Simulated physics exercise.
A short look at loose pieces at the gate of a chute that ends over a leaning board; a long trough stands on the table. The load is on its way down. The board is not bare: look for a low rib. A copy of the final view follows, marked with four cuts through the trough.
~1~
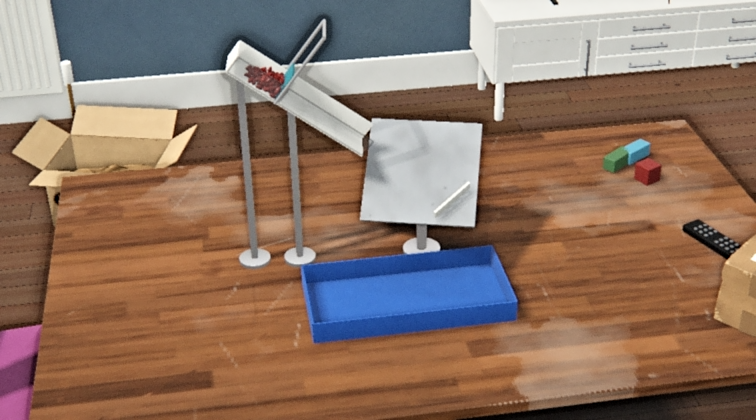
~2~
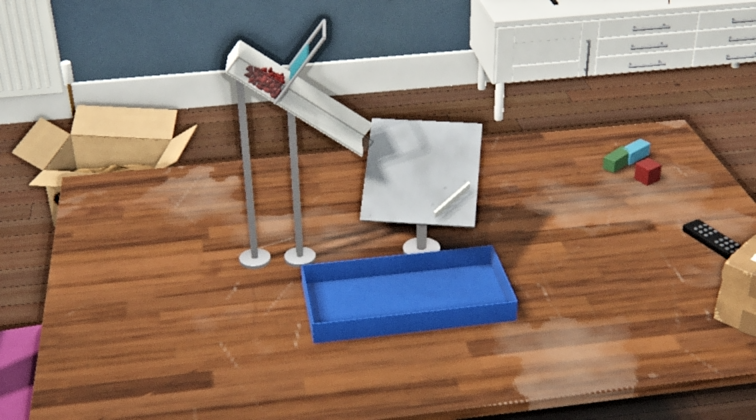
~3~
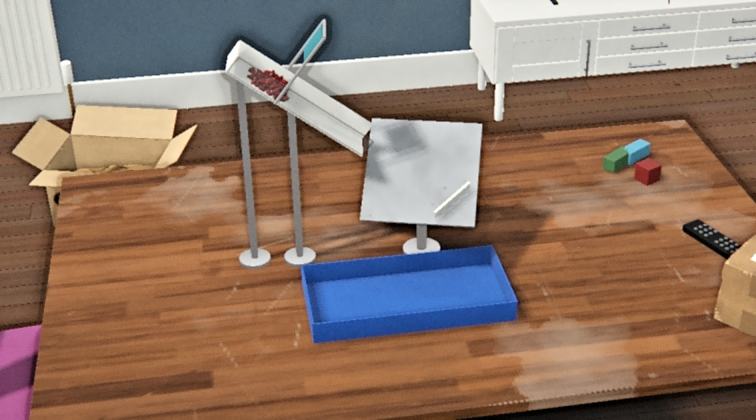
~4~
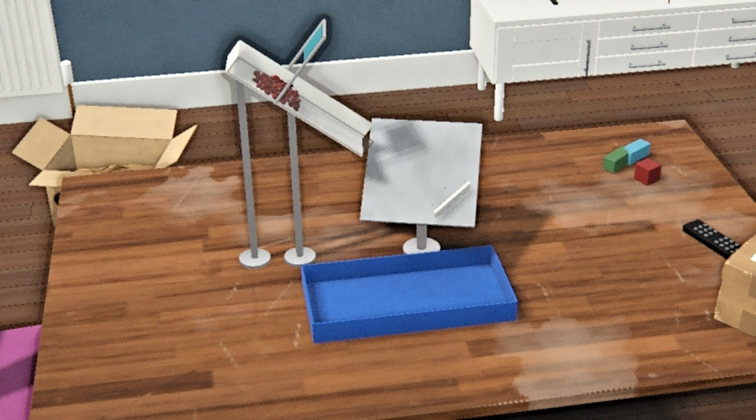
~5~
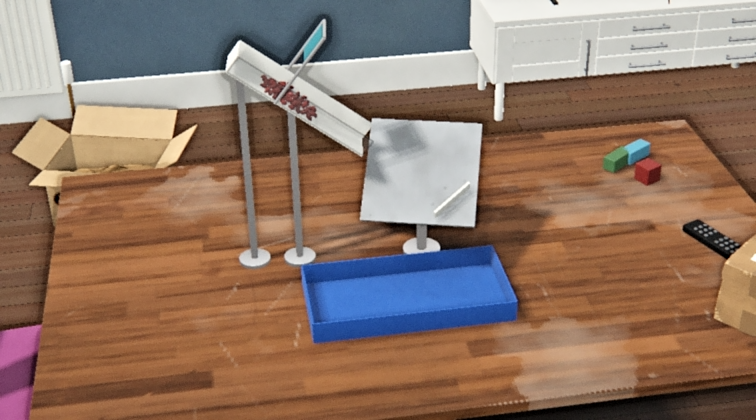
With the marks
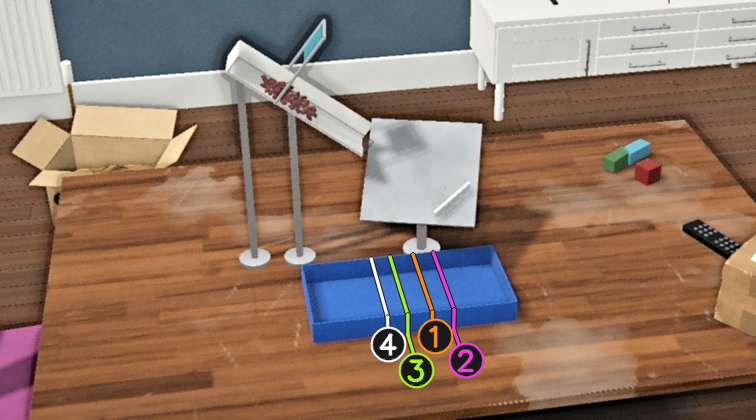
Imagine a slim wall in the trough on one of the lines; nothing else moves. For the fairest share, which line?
1 works best here.
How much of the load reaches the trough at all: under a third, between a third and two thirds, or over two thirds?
It is over two thirds.
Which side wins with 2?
The left side.
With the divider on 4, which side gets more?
More lands on the right.
On the marked copy, line 1 crosses the front rim at (432, 311); line 2 crosses the front rim at (453, 308); line 3 crosses the front rim at (407, 313); line 4 crosses the front rim at (387, 316).
Choosing 1, of what is caught, roughly half on the left of the divider, roughly half on the right.
Choosing 2, of what is caught, almost all on the left of the divider, about a tenth on the right.
Choosing 3, of what is caught, about a tenth on the left of the divider, almost all on the right.
Choosing 4, of what is caught, not one piece on the left of the divider, every piece on the right.
